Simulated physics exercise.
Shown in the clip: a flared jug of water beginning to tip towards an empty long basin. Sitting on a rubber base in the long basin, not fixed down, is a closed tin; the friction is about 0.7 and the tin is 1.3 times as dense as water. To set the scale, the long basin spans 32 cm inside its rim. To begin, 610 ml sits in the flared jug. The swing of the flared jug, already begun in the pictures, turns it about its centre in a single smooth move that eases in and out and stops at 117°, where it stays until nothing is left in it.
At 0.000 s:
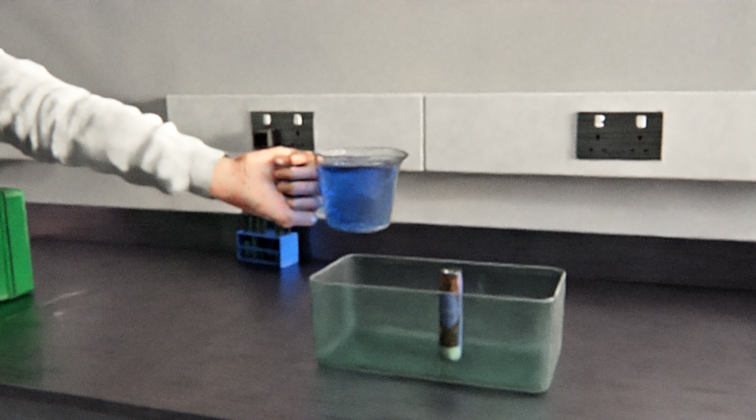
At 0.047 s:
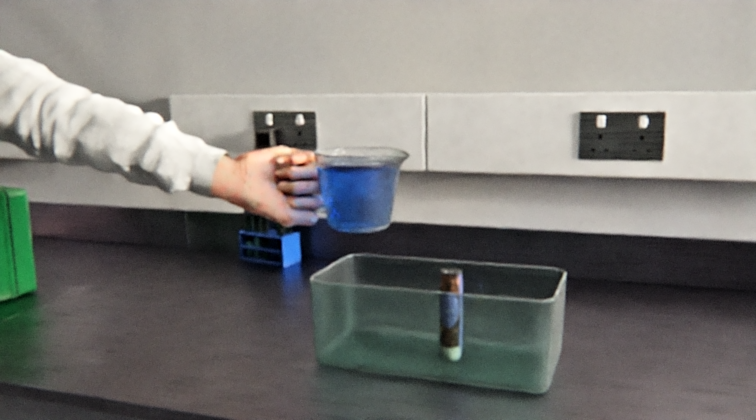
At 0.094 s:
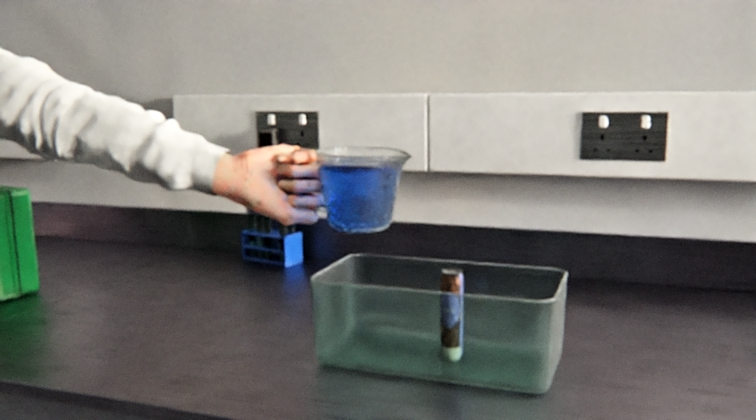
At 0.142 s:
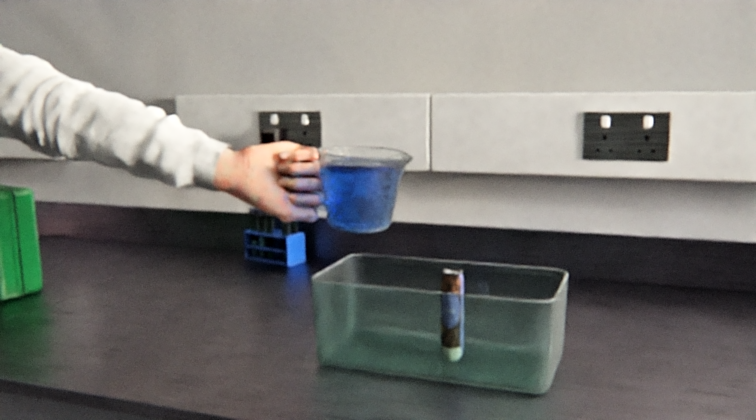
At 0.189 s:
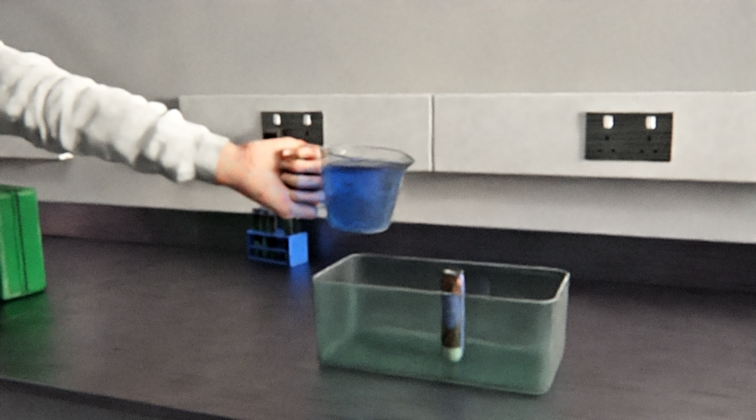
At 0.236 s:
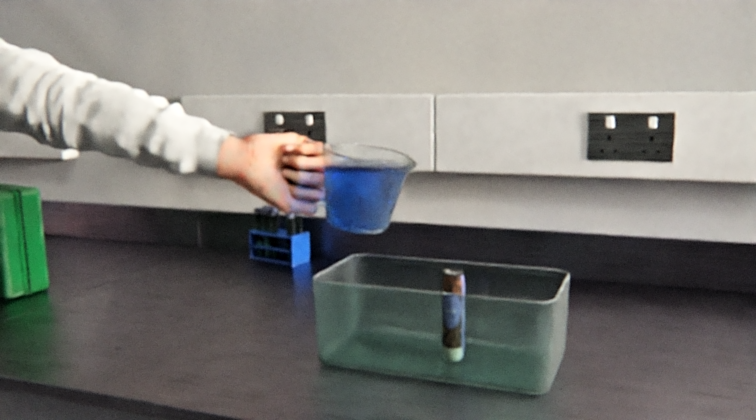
A hand in a pale sleeve reaches in from the left, holding a clear flared jug of blue water above a long greenish see-through basin on a dark laboratory bench, seen from the front and slightly above. A brown and blue cylinder stands inside the basin, with a green box, blue rack and black wall sockets beyond. The jug slowly leans a little rightward while the background drifts slightly right as the camera shifts.
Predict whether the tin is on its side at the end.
It tips over.
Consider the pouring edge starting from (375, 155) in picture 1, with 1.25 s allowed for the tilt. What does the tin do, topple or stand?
Then the tin remains standing.
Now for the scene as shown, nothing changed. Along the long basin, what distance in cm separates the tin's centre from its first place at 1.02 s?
Reading: Roughly 1 cm.
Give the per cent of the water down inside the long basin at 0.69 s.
14 %, more or less.
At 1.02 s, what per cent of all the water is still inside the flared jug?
7 %.
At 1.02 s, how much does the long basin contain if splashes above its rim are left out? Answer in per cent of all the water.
Roughly 88 per cent.
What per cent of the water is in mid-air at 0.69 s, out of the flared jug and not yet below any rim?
Around 22 in a hundred.
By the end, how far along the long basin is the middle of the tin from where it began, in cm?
Looks like roughly 7.5 cm in total.
By 0.69 s the tilt is 68° and 65 per cent is still to pour; the tin stands where it began.
By 1.02 s the tilt is 108° and 7 per cent is still to pour; the tin leans 7°.
By 1.37 s the tilt is 117° and 0 per cent is still to pour; the tin lies on its side.
By 1.75 s the tilt is 117° and 0 per cent is still to pour; the tin lies on its side.
At rest the tin lies on its side.
